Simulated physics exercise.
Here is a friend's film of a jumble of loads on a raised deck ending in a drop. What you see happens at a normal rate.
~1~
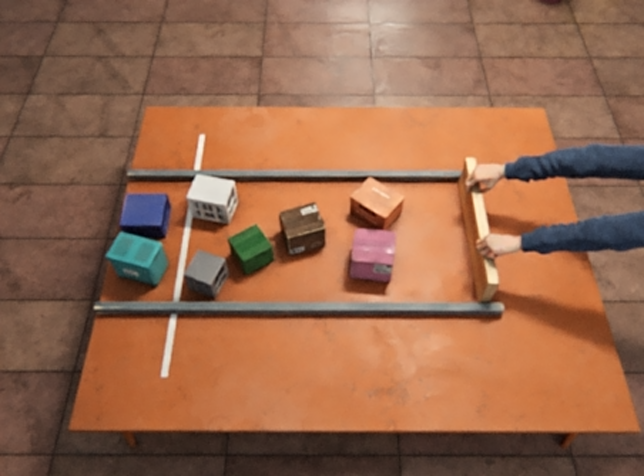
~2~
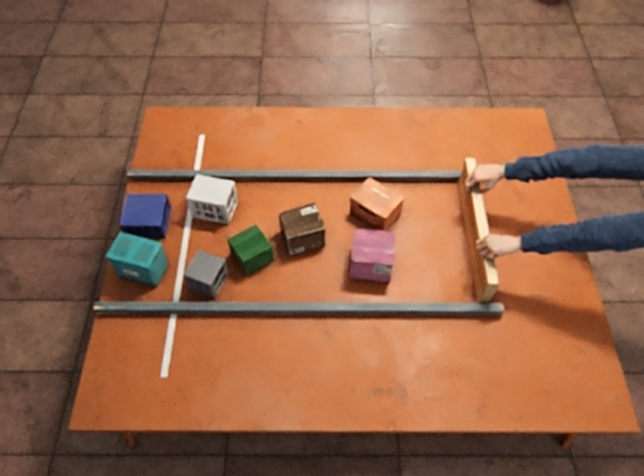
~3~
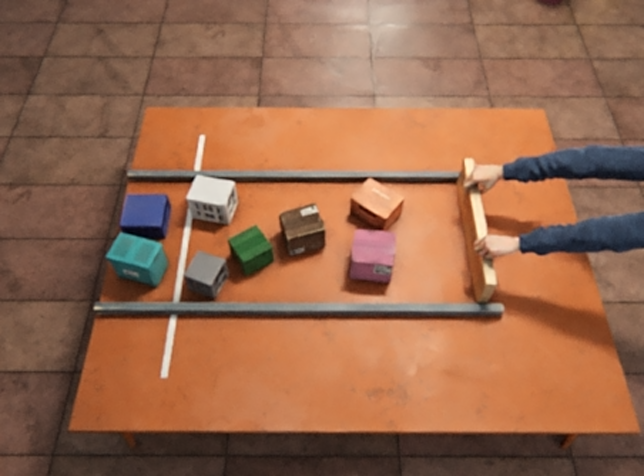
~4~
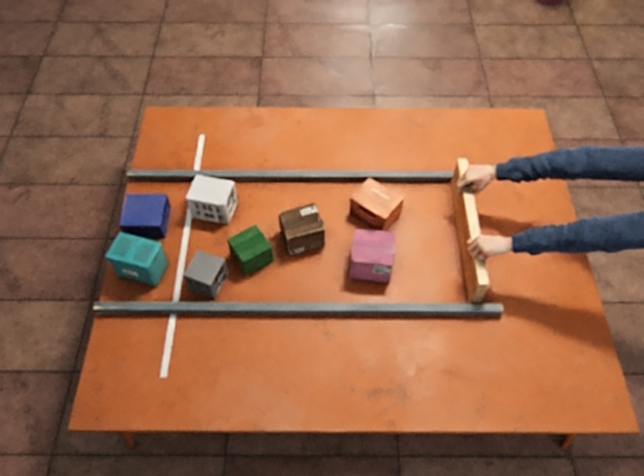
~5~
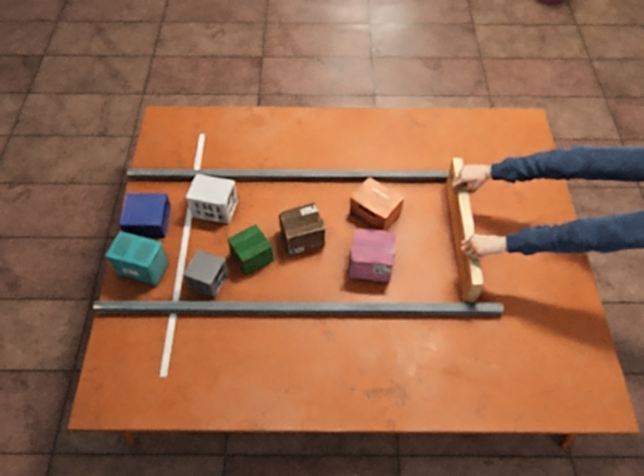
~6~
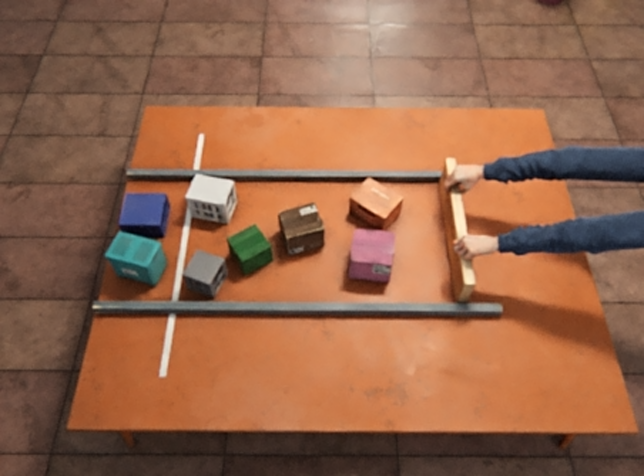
On an orange tabletop, two hands slide a wooden plank slightly left between rails toward colourful boxes, which stay still.
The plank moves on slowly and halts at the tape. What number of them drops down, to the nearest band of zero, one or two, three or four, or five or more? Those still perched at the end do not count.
The edge claims under three, at least one.
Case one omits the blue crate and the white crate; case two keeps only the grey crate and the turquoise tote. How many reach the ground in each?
Fallen: 1 in the first try, 1 in the other.
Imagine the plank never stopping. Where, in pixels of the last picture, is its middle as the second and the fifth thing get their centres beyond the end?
At (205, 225) for the second, at (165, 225) for the fifth.
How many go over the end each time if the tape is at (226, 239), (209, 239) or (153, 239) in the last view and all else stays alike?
In order, 0, 0 and 5.
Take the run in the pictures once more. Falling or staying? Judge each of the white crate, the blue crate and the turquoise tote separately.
Check each: White crate stays, blue crate falls away, turquoise tote falls away.
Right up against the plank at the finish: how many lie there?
That comes to 3.
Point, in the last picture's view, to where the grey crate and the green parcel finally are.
They finish at roughly (116, 284) and (122, 252) respectively.
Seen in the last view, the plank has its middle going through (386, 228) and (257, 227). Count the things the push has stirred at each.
Tally at point one: 2; at point two: 6.
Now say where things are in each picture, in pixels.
The first frame shows blue crate (146, 216); turquoise tote (139, 260); white crate (213, 199); plank (477, 228); tape (186, 239).
The second frame shows turquoise tote (139, 260); pink parcel (372, 255).
The third frame shows white crate (213, 200); grey crate (207, 275).
The fourth frame shows blue crate (146, 216); brown parcel (302, 229).
The fifth frame shows turquoise tote (139, 260); orange box (376, 206).
The sixth frame shows blue crate (145, 215); turquoise tote (138, 260); white crate (212, 199); plank (455, 229); tape (185, 239).
A little later, none off yet; blue crate at rest near (145, 215); turquoise tote at rest near (138, 260); white crate at rest near (212, 199).
When it is over, the number that fall off is one or two; down, turquoise tote and blue crate.
